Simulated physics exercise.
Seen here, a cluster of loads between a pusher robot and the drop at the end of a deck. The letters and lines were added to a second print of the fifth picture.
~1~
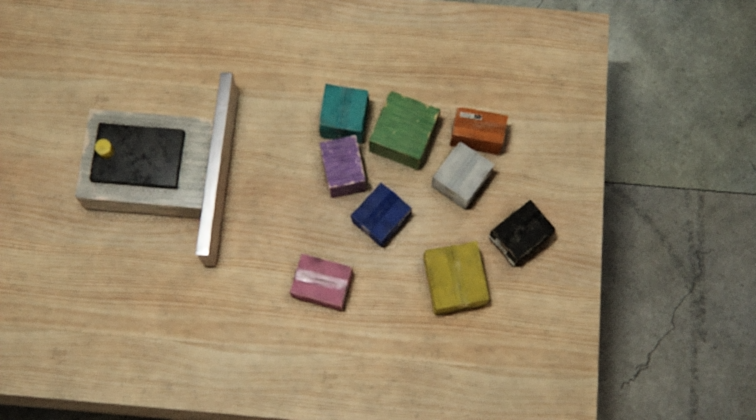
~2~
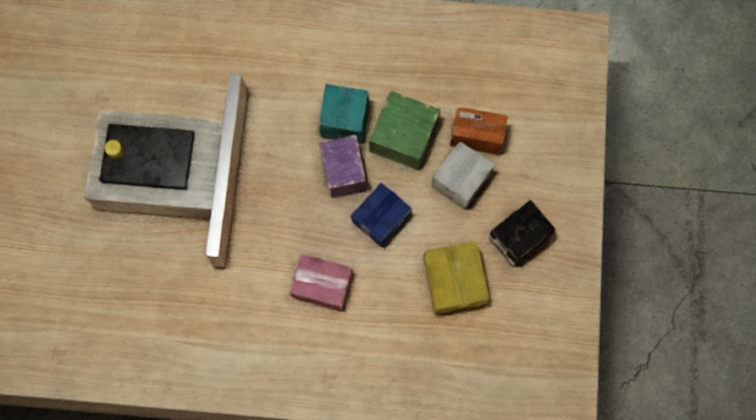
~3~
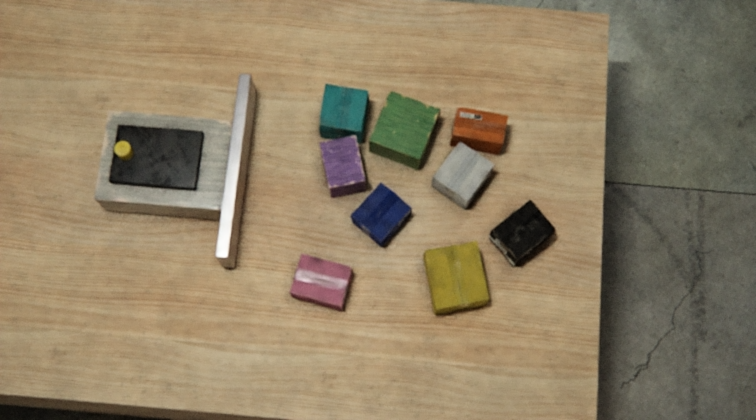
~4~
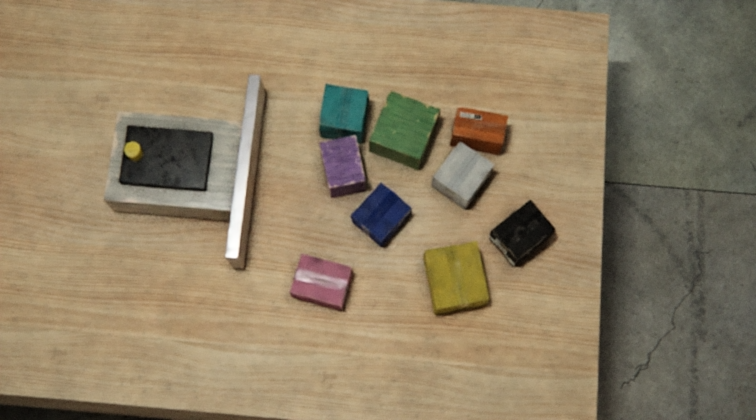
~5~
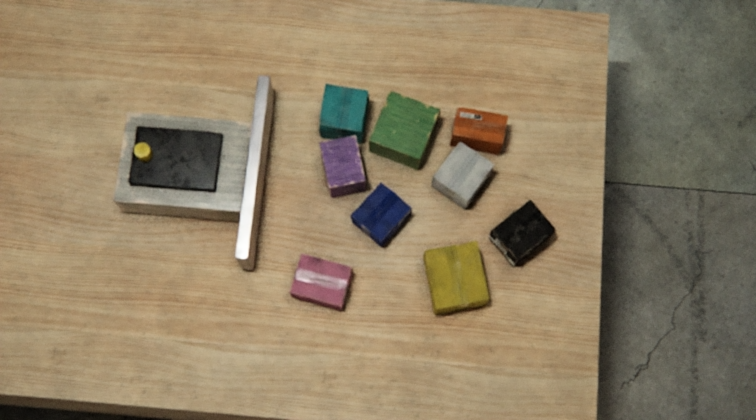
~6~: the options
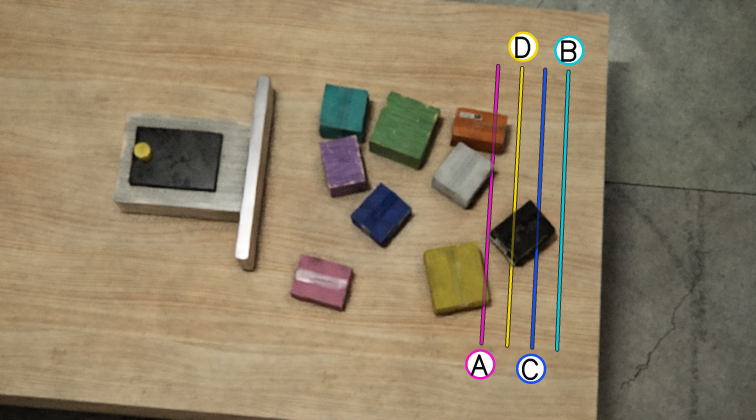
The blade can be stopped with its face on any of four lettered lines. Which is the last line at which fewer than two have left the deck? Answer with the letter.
No farther than D.
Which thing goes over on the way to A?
It is the orange parcel.
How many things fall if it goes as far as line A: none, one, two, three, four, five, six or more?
By then, one.
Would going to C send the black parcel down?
Yes.
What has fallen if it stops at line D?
It is the orange parcel.
On the marked copy, A at (490, 200); B at (563, 206); C at (539, 204); D at (515, 202).
With D. Early on, robot (277, 167); pink box (360, 298); orange parcel (483, 130).
Further on, robot (372, 175); orange parcel (574, 138); black parcel (526, 236).
At the end, robot (445, 181); orange parcel over the edge; black parcel (590, 244); one fallen.
As for the rest, A is within the limit but short; B drops four; C drops four.
